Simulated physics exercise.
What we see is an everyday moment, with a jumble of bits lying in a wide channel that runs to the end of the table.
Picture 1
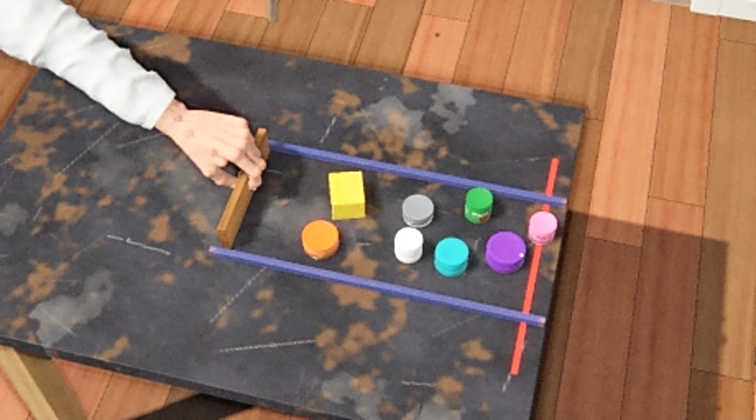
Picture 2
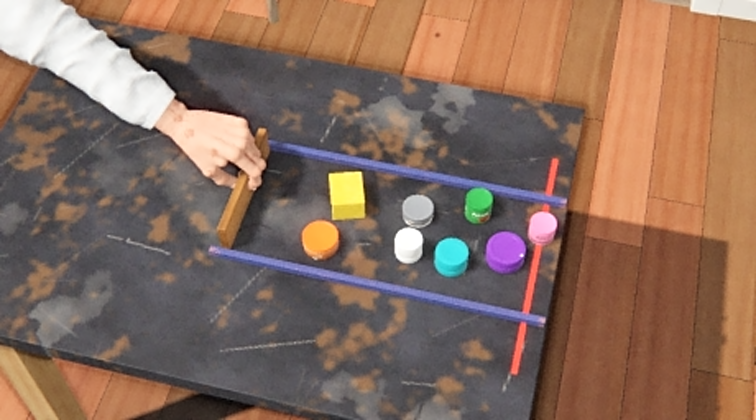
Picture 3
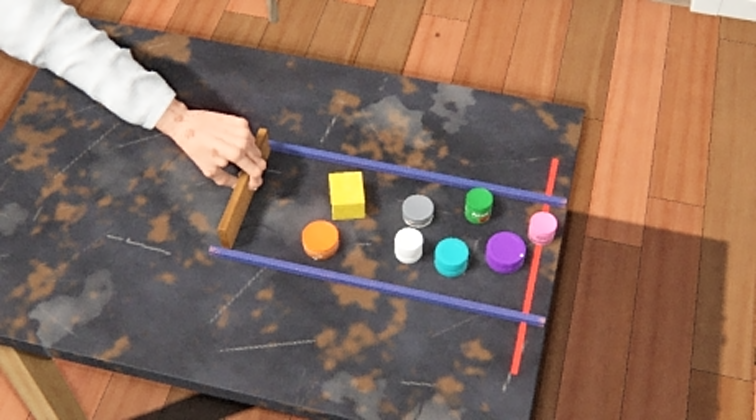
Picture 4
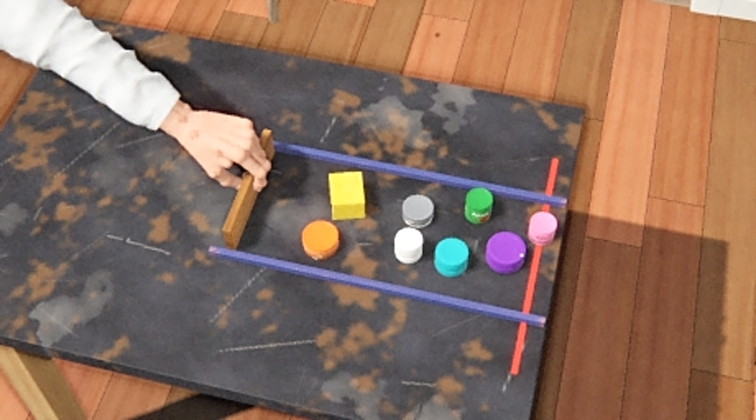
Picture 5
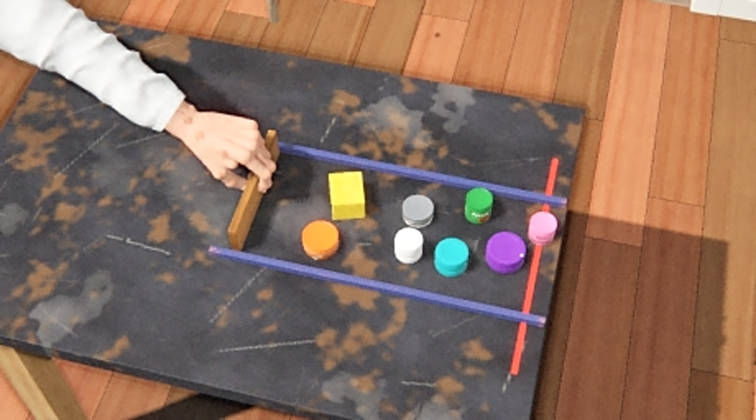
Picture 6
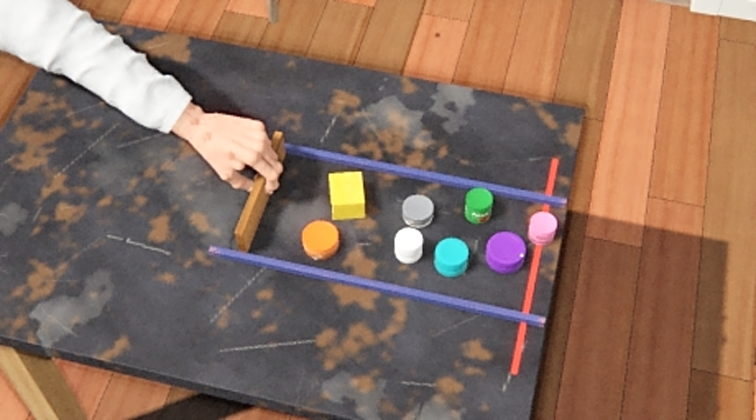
The video shows a hand holding a wooden board upright between two blue strips on a dark tabletop, moving it slightly to the right, while the yellow block and the colourful round containers near a red line stay still.
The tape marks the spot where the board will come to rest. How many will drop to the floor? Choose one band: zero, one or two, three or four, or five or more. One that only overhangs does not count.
Three or four.
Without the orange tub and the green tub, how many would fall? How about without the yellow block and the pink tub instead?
Try 1: 3; try 2: 2.
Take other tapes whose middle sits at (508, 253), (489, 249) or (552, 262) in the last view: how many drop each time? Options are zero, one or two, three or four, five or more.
One or two; 1 or 2; more than four.
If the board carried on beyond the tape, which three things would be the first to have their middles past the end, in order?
Pink tub, purple lid, grey tin.
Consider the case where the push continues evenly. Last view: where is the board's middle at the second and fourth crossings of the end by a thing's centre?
At (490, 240) for the second, at (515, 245) for the fourth.
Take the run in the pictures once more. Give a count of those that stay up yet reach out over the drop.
You'd get 4.
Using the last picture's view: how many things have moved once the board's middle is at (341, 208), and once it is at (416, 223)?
2 and 6.
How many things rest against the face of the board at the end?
Tally at the end: 4.
Soon after, none off yet; pink tub at rest near (542, 229); purple lid at rest near (506, 253); green tub at rest near (479, 206).
At rest, the number that fall off is three or four; fallen, grey tin, turquoise lid, purple lid and pink tub.
